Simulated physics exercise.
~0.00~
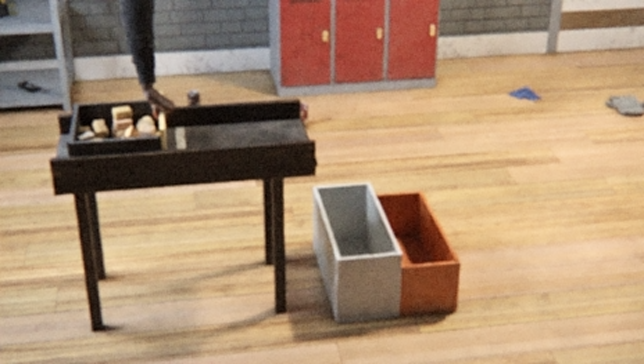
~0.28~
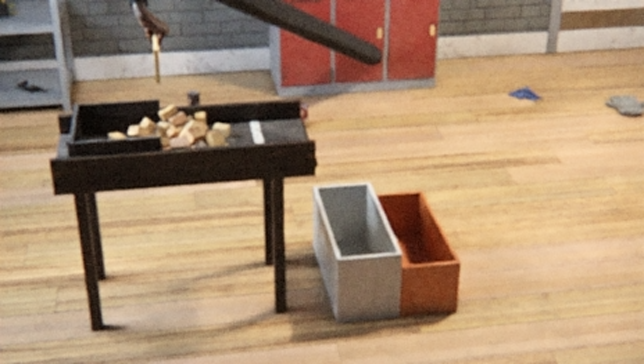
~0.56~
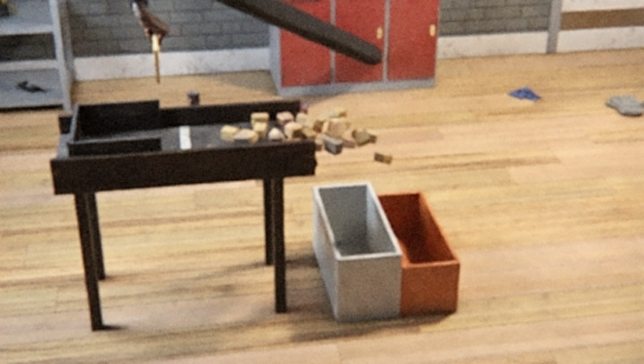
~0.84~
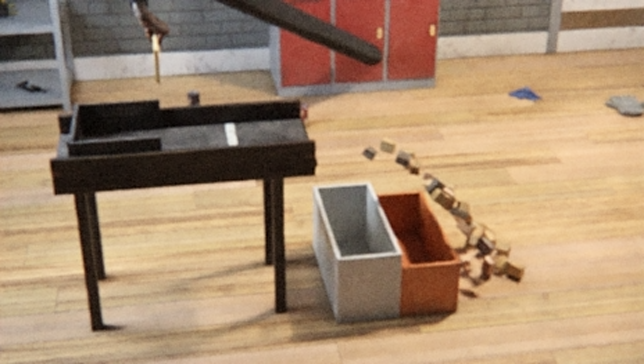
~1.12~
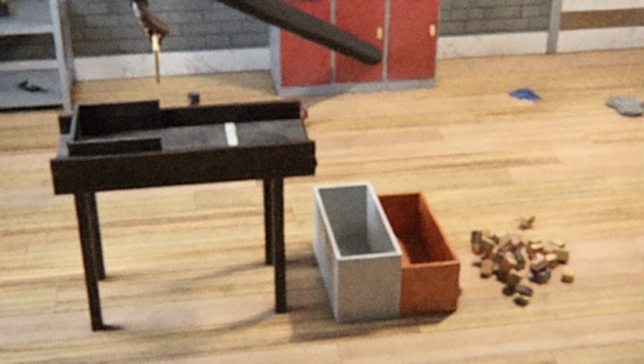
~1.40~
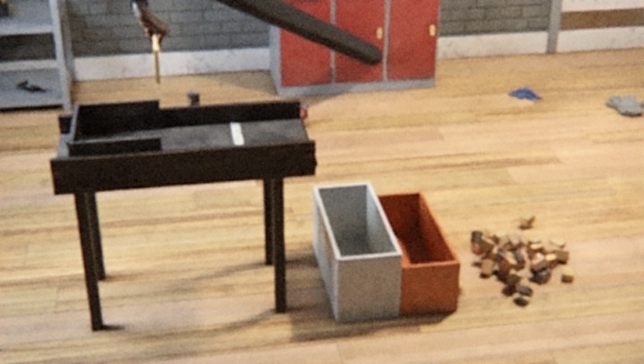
The video shows timber offcuts in a black pen on a raised belt. The gate lifts away, the belt carries them right and off its end, and they fly over the white bin and orange tote, landing in a scattered pile on the floor beyond, where they lie still.
